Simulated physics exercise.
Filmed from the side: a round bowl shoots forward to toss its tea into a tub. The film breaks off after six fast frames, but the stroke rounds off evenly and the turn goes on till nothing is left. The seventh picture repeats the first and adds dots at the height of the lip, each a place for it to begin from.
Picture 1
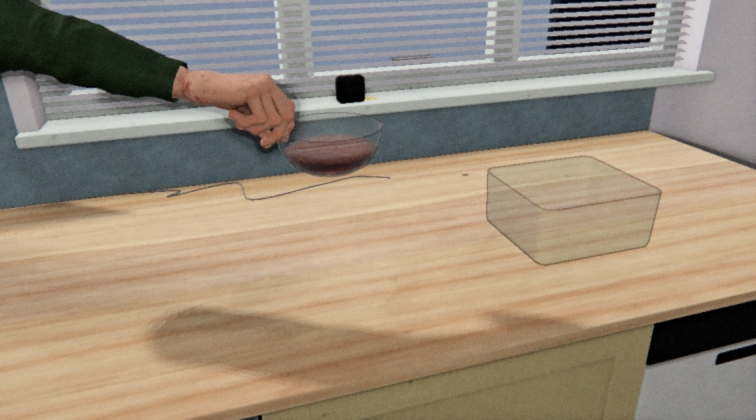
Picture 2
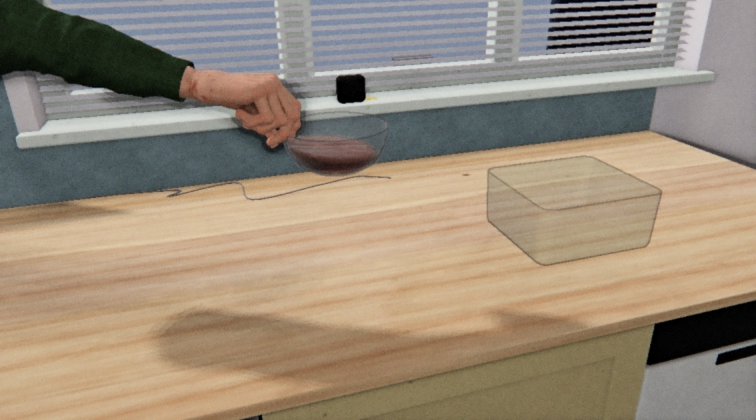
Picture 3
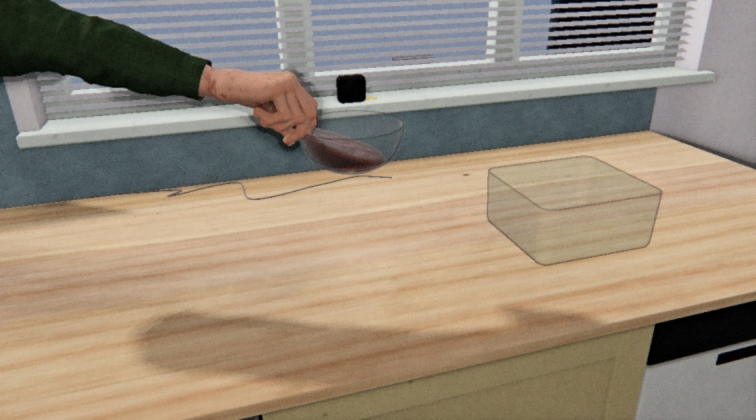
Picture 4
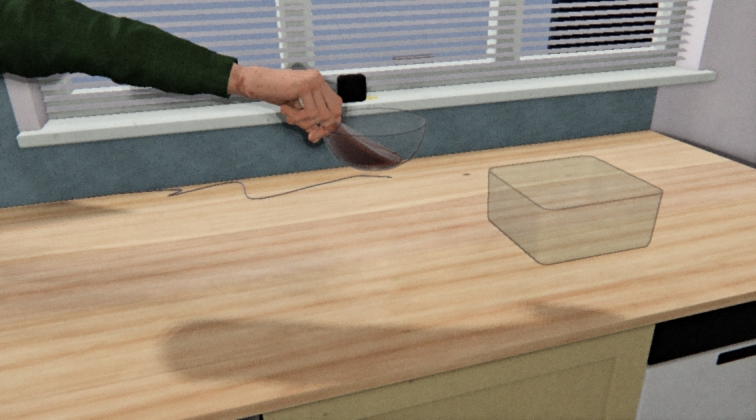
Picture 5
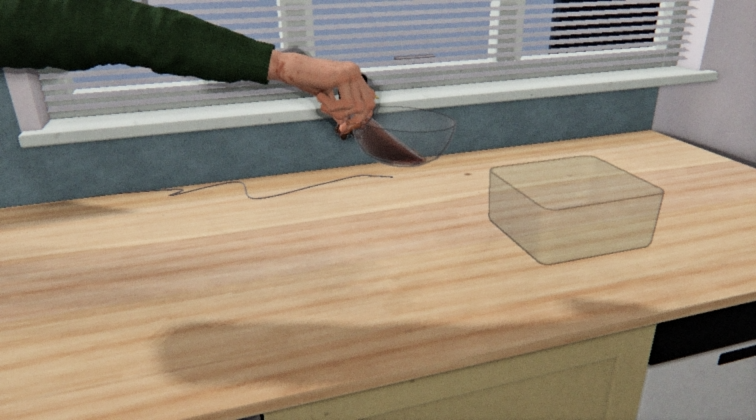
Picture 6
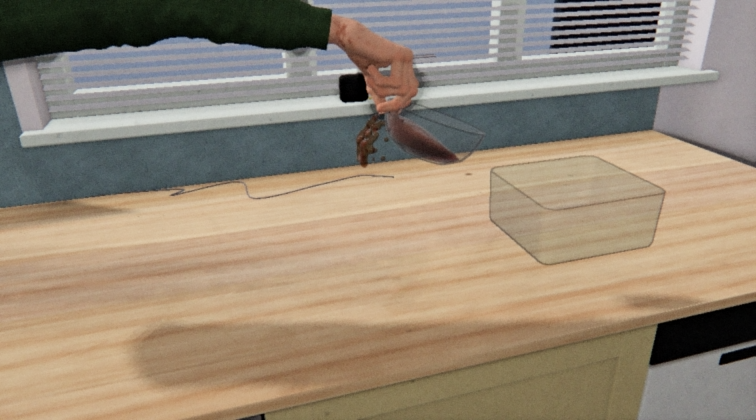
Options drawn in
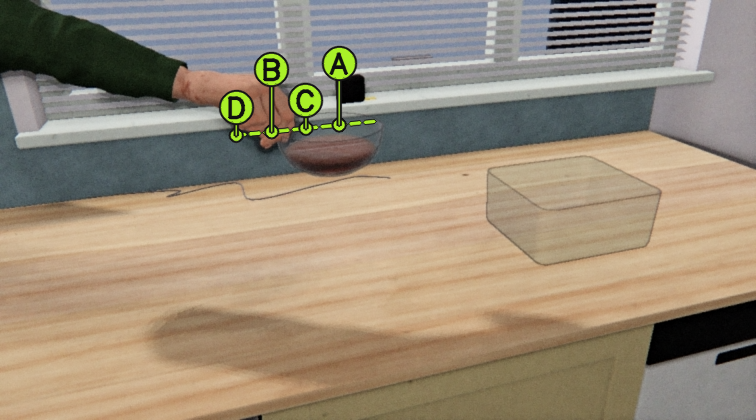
On a wooden counter by a window, a hand carries a clear round bowl of reddish-brown tea rightward toward a clear tub; the tea sloshes up the bowl's left side and spills over the rim as the bowl tilts.
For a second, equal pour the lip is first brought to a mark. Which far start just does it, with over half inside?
Use dot A.
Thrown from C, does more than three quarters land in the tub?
No, it does not.
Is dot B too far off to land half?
Yes, it does.
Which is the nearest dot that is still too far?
C it is.
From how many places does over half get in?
One of the four.
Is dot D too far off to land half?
Yes, it does.
In lime, A at (339, 125); B at (271, 131); C at (305, 128); D at (236, 135).
For dot A, about 65 % lands in the tub, 30 % falls short and 6 % goes beside or beyond.
For dot B, about 10 % lands in the tub, 85 % falls short and 5 % goes beside or beyond.
For dot C, about 31 % lands in the tub, 63 % falls short and 6 % goes beside or beyond.
For dot D, about 3 % lands in the tub, 94 % falls short and 3 % goes beside or beyond.
